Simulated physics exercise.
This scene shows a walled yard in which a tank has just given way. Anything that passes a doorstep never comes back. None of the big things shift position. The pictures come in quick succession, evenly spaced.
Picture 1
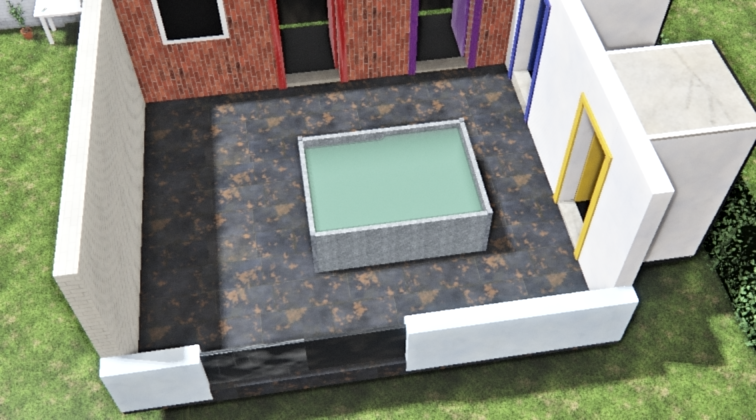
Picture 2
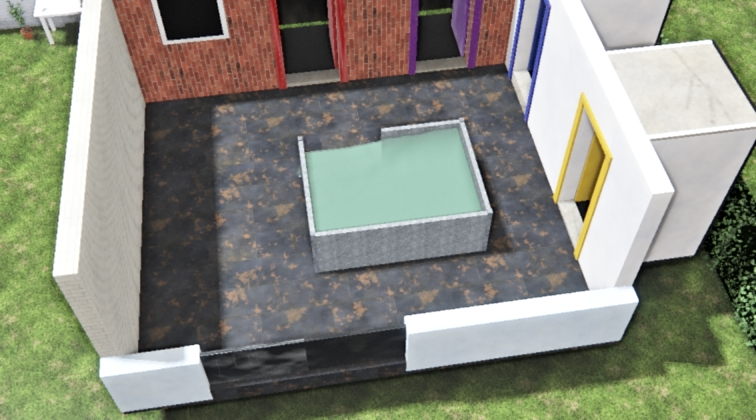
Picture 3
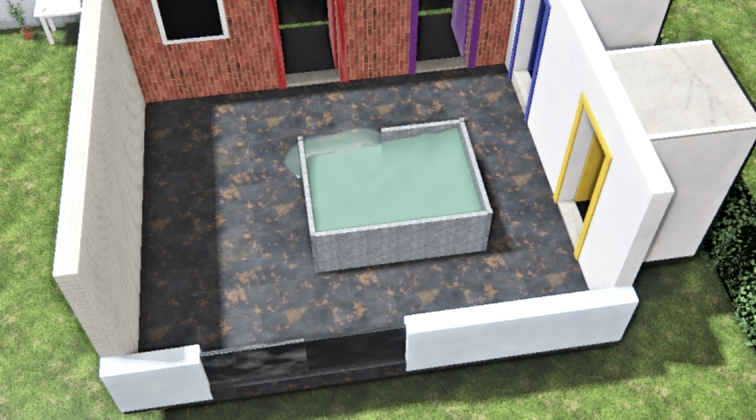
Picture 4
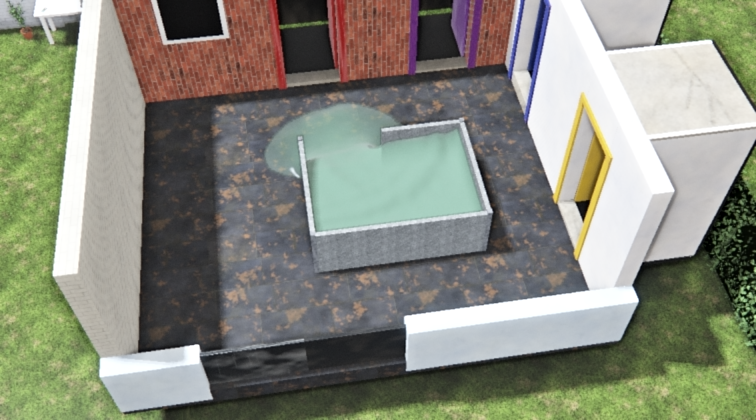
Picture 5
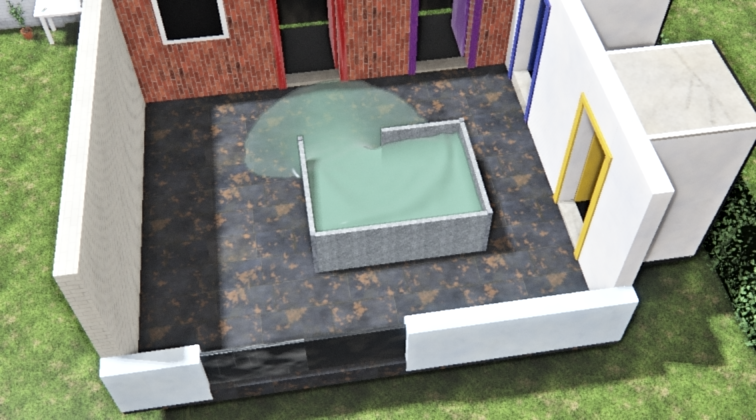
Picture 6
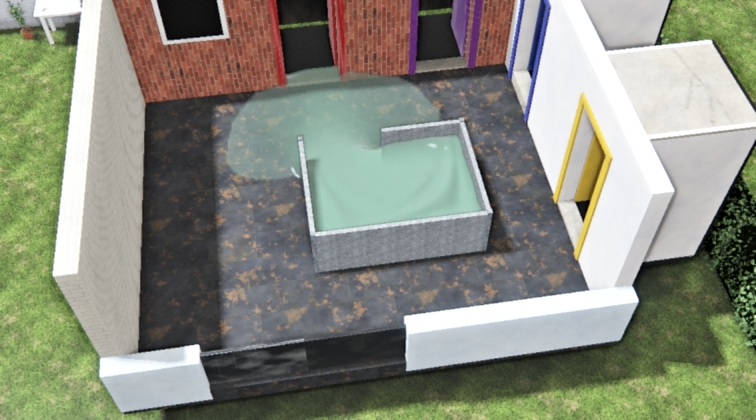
A walled yard with a dark, rust-flecked floor is seen from high above, with grass around it. A grey-walled tank of pale green water stands near the middle, a brick wall with red and purple doorways behind, and blue and yellow doorways on the right. The tank's far left corner opens, and water pours out, spreading across the floor towards the brick wall while the camera stays still.
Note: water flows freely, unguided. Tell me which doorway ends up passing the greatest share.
That would be the red doorway.
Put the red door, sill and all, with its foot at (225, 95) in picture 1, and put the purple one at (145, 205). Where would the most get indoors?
The one in red.
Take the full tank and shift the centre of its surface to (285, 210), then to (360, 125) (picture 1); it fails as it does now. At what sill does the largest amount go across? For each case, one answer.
The one in red, the red one.
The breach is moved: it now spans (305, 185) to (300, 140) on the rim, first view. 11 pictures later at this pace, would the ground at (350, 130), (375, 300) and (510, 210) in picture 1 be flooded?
Untouched, untouched, untouched.
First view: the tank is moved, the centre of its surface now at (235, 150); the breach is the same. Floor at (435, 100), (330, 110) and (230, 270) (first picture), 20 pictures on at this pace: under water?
Point by point, the spots are hit, hit and not hit.
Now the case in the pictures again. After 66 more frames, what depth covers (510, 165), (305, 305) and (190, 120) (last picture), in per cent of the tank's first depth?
4, 10 and 10 per cent, roughly.
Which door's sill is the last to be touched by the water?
The final one is the yellow-painted one.
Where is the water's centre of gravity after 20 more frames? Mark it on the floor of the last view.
Near (347, 172) in the last view.
A moment on, water covers 25 % of the floor; red door a lot in, blue door not reached, yellow door not reached, purple door a trickle in.
Next, water covers 35 % of the floor; red door a lot in, blue door wet at the sill, nothing in, yellow door not reached, purple door a trickle in.
Then, water covers 60 % of the floor; red door a lot in, blue door wet at the sill, nothing in, yellow door wet at the sill, nothing in, purple door some in.
Later, water covers 90 % of the floor; red door a lot in, blue door wet at the sill, nothing in, yellow door wet at the sill, nothing in, purple door some in.
In the end, water covers 95 % of the floor; red door a lot in, blue door wet at the sill, nothing in, yellow door some in, purple door some in; the red door has let in the most.
